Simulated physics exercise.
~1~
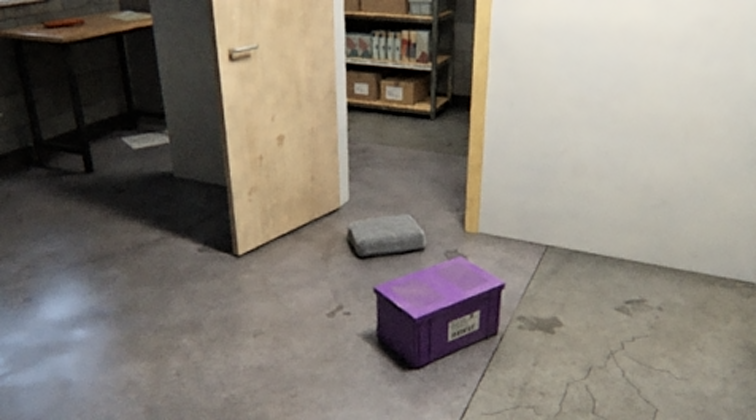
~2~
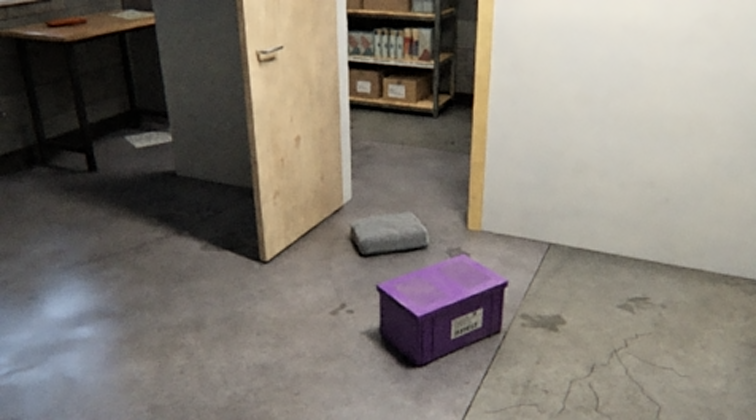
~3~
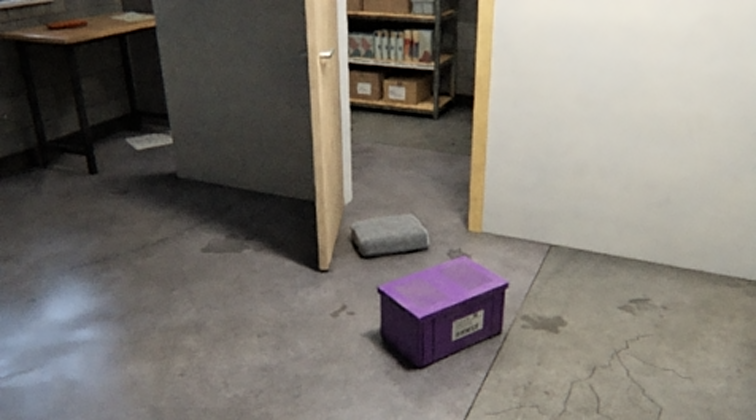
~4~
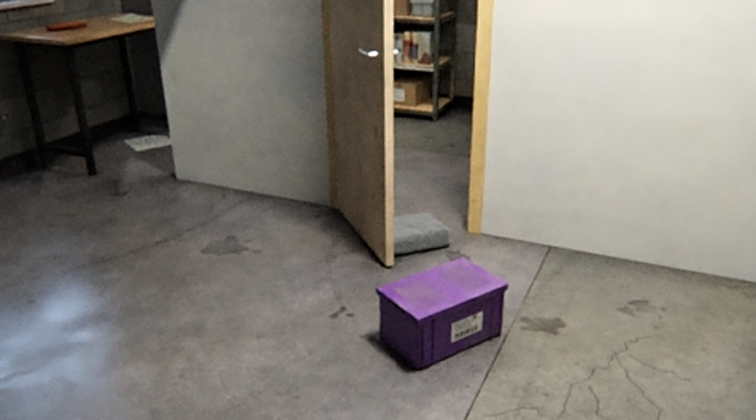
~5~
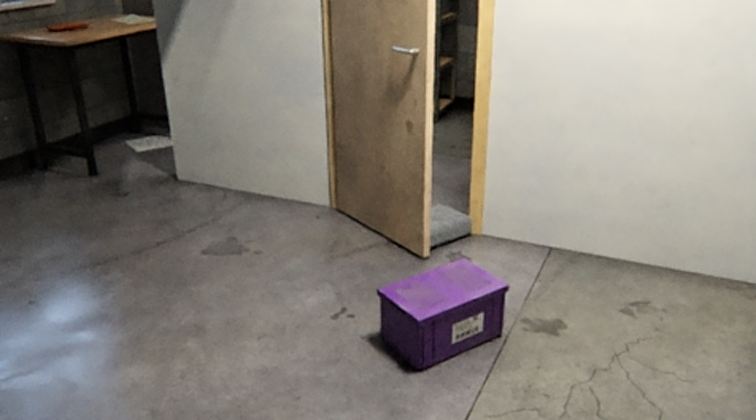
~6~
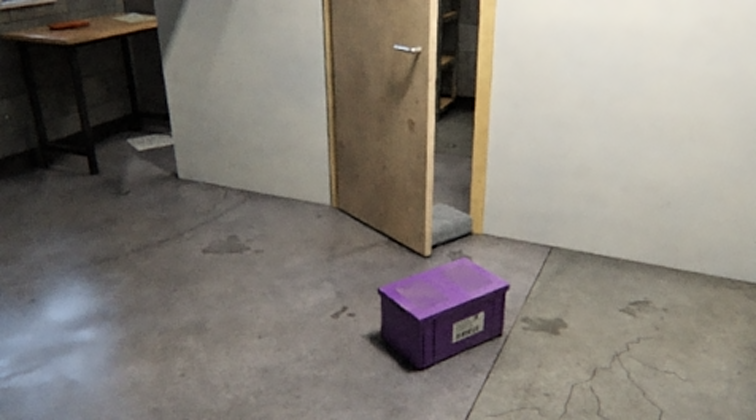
A wooden door swings from wide open towards its frame, reaching a grey cushion on the concrete floor and shifting it right towards the doorway, then stops still partly open against the cushion, while a purple tote in front stays put.
